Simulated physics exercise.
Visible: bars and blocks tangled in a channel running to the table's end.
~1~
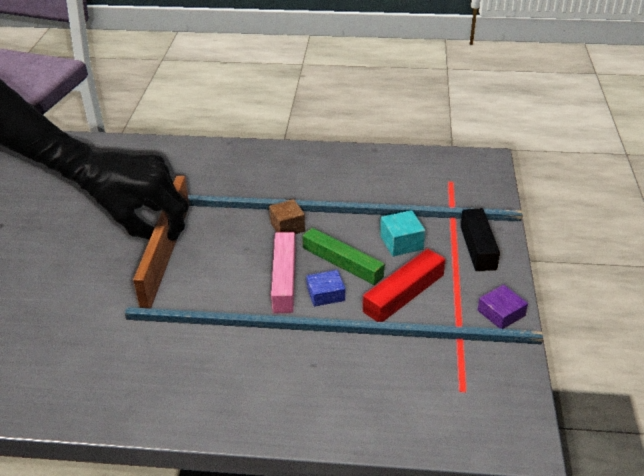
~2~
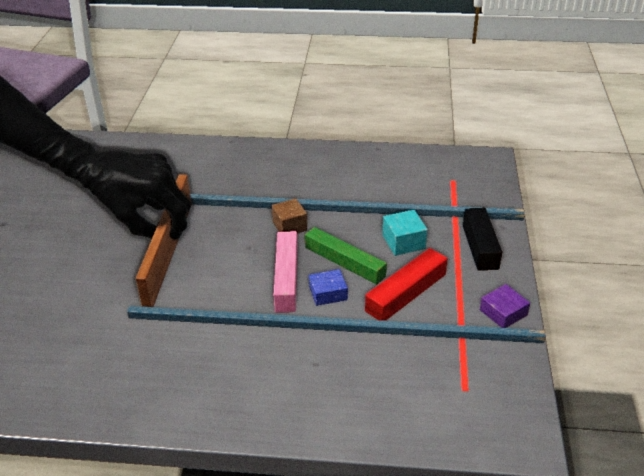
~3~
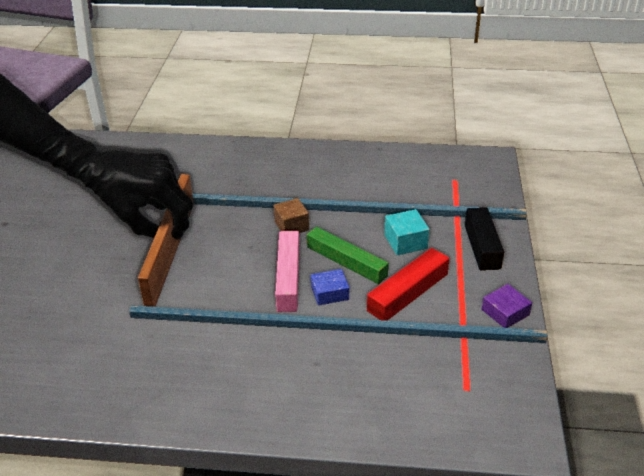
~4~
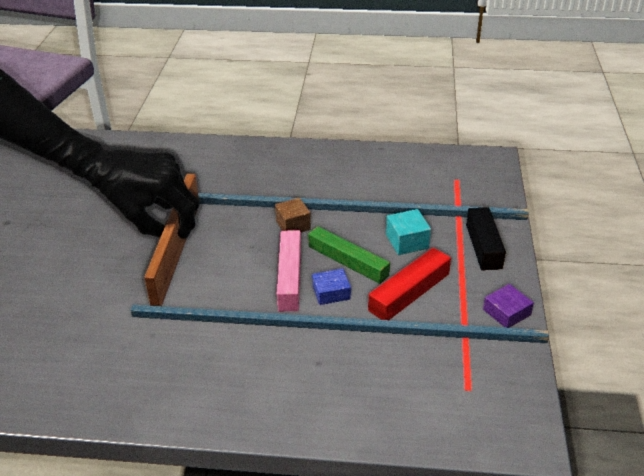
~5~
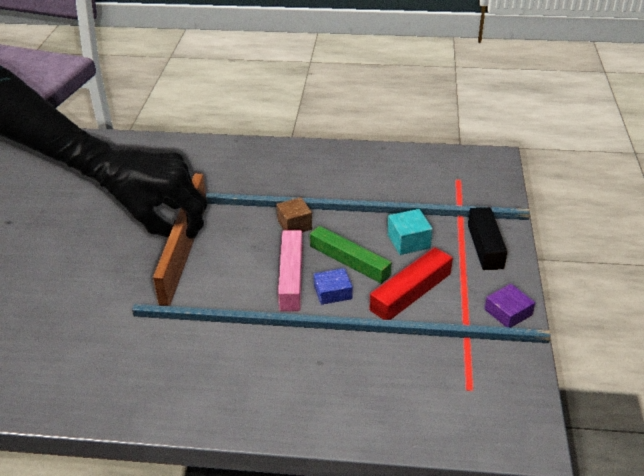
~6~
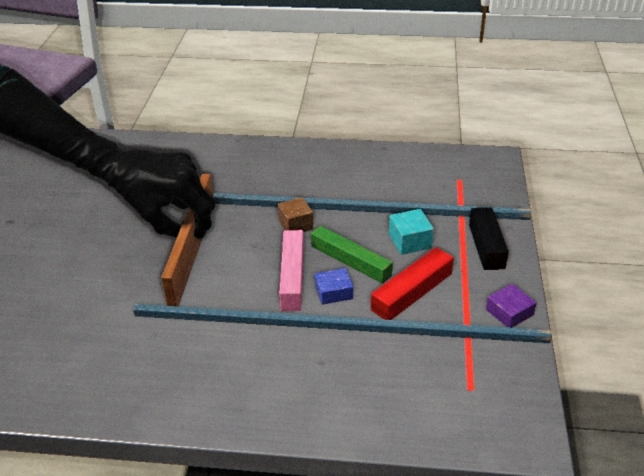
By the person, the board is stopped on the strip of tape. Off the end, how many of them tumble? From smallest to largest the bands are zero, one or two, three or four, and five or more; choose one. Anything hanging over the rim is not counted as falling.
The right band is one or two.
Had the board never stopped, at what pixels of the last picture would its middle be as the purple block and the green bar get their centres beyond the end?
The middle is at (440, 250) when it's the purple block, and at (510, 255) when it's the green bar.
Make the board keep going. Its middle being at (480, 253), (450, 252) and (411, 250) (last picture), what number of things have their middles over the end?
Counts by place: 3 / 1 / 0.
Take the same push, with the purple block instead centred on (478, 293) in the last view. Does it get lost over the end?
I reckon from there it drops down.
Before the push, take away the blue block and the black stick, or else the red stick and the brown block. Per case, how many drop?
Result: 1, then 0.
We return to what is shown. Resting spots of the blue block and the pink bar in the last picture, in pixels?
Roughly (504, 299), and the other roughly (476, 282).
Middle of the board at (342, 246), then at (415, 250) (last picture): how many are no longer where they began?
The counts are 5 and 8.
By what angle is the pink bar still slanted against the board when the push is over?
I'd estimate about 0 degrees.
Early on, none off yet; purple block at rest near (511, 306); black stick at rest near (488, 238); red stick at rest near (413, 284).
A while later, none off yet; purple block at rest near (511, 306); black stick at rest near (488, 238); red stick travelled a little near (428, 285).
Further along, none off yet; purple block travelled a little near (531, 308); black stick travelled a little near (504, 237); red stick travelled about its own width near (498, 289).
Finally, the number that fall off is one or two; lost, purple block.
